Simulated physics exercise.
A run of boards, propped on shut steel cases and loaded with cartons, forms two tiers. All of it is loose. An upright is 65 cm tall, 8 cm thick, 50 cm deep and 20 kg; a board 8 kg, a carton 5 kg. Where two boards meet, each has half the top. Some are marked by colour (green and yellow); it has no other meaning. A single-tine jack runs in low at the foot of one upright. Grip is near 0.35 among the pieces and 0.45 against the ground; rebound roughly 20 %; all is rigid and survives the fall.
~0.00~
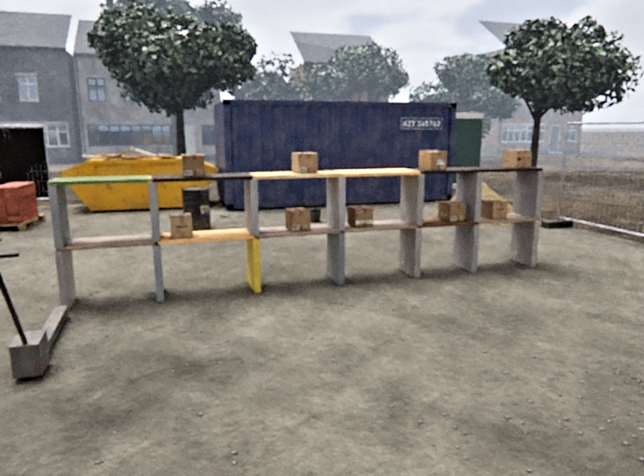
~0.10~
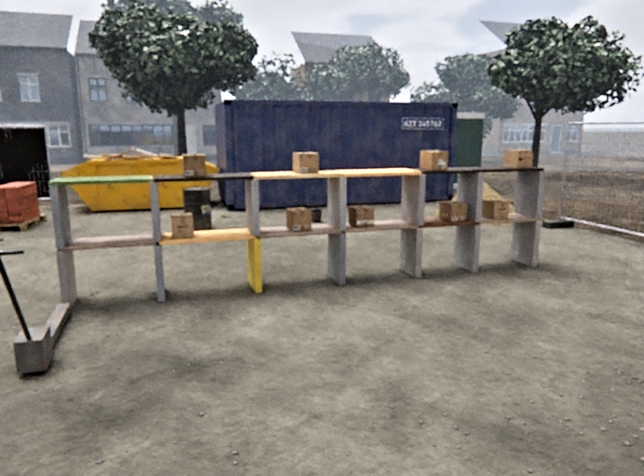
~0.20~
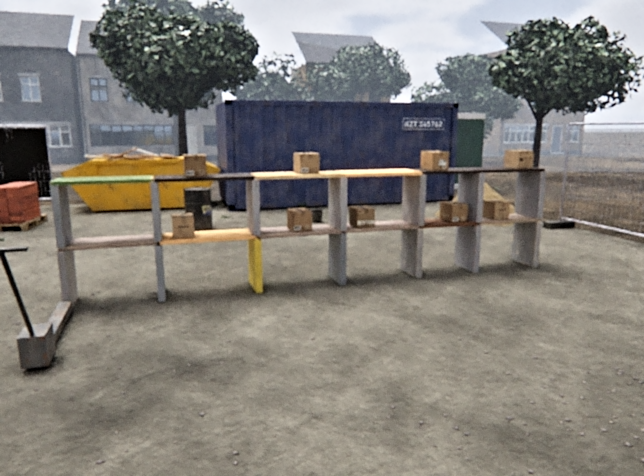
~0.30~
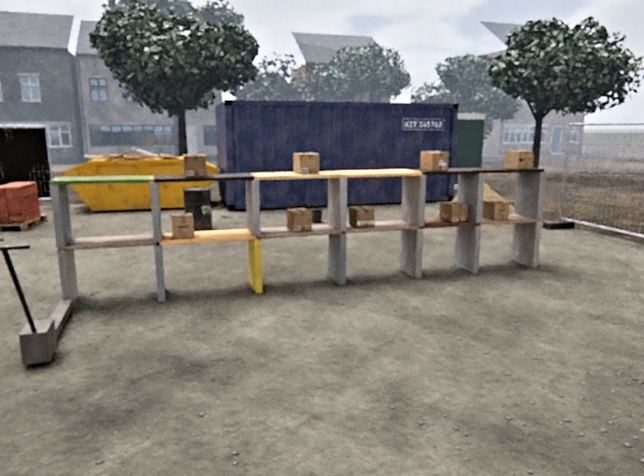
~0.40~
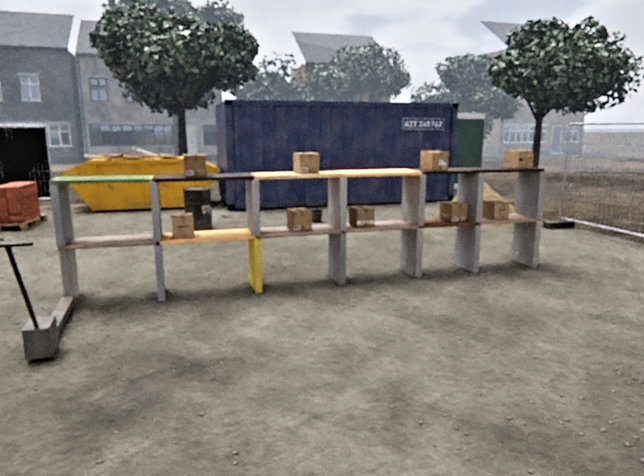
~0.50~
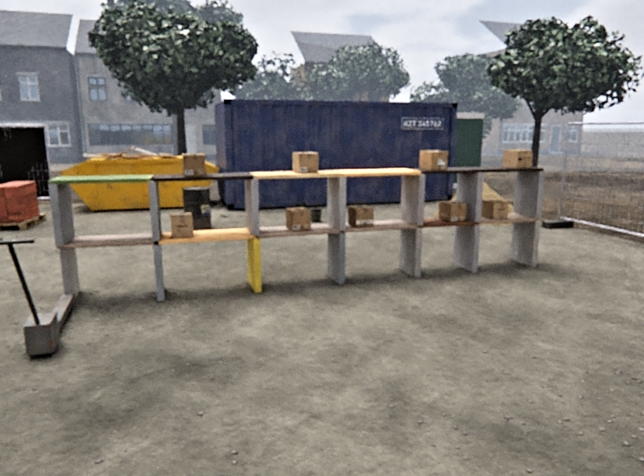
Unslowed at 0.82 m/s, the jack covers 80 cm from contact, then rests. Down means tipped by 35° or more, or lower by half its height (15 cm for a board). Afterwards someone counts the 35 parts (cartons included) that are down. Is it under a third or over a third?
It comes to fewer than one in three.
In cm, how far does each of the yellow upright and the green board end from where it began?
About: Yellow 0, green 40.
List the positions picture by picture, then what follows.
In the first picture (each place is the centre of the face we see best), jack tip (53, 312) 20 cm short; yellow upright (250, 261); green board (101, 182); all as stacked.
Jack tip (56, 309) 12 cm short; green board (102, 182), in the second picture.
Jack tip (58, 307) 41 mm short; green board (103, 182), in the third picture.
Jack tip (59, 304) 41 mm in; green board (102, 182); one has shifted, in the fourth picture.
Jack tip (61, 301) 12 cm in; green board (102, 181); 2 have shifted, in the fifth picture.
Jack tip (61, 299) 20 cm in; green board (100, 181) moved 35 mm; yellow upright (251, 261); 4 have shifted, in the sixth picture.
By 0.60 s, none of the 35 pieces down, 4 disturbed; green board moved 6 cm.
By 0.82 s, none of the 35 pieces down, 4 disturbed; green board moved 14 cm.
By 1.06 s, none of the 35 pieces down, 4 disturbed; green board moved 25 cm.
By 1.32 s, none of the 35 pieces down, 4 disturbed; green board moved 37 cm.
When it is over (2.3 s), none of the 35 pieces down, 4 disturbed; green board moved 42 cm; yellow upright unmoved. That is 0 per cent. In pixels of the last frame, middles, green board near (108, 176), yellow upright near (254, 261).
